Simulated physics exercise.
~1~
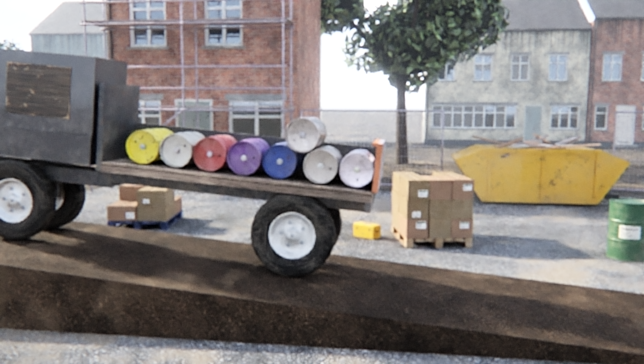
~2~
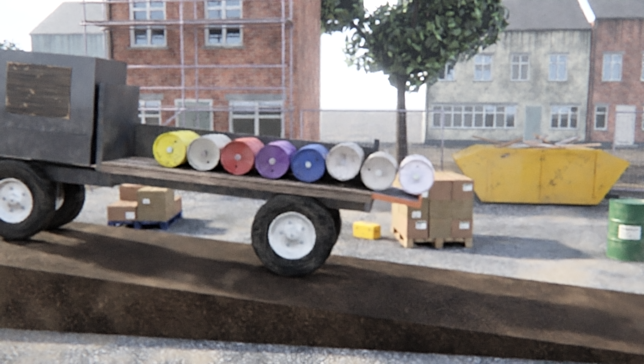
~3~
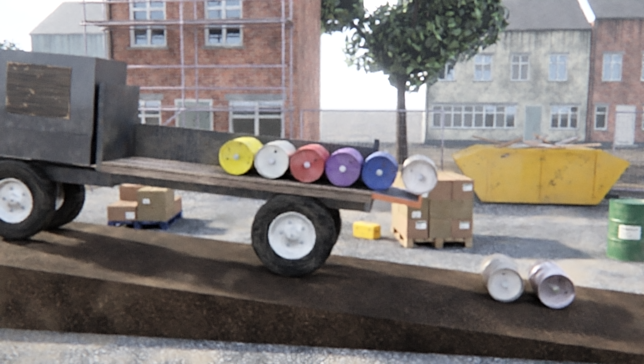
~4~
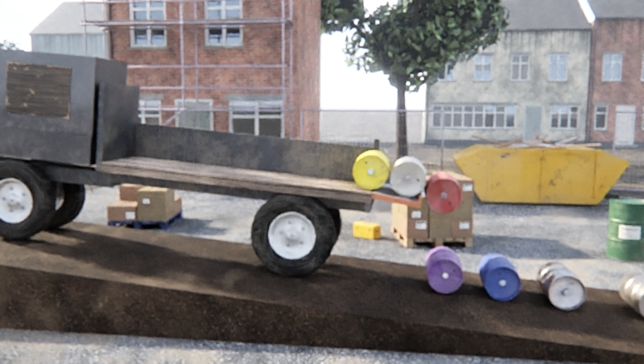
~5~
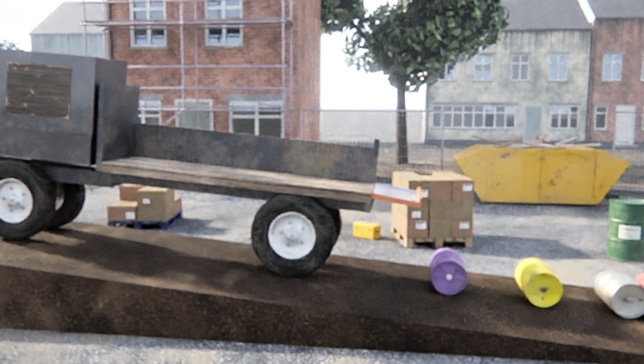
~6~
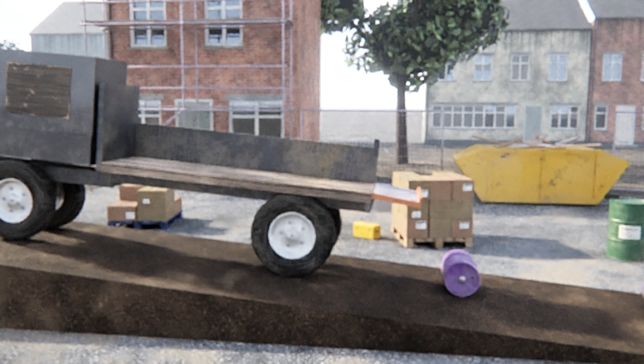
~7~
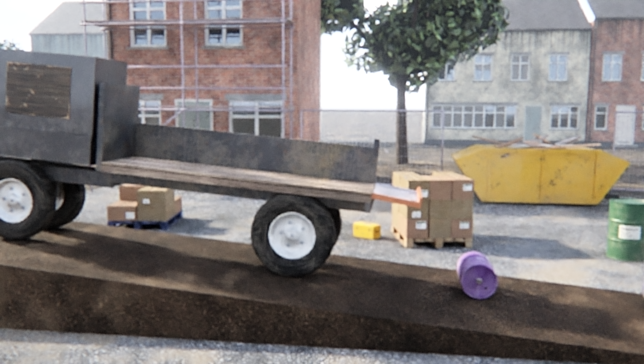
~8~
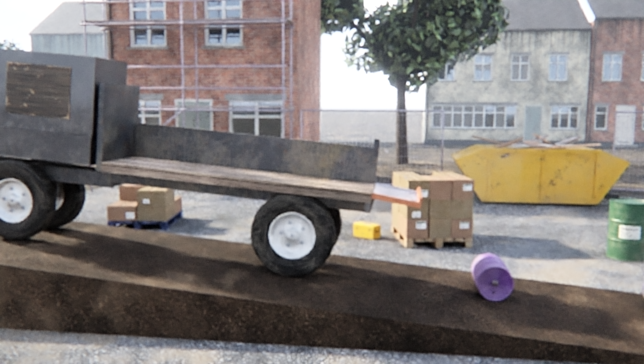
Sloping yard, coloured drums rolling right off a flatbed's lowered tail and away downhill, a lone purple one trailing slowly behind.
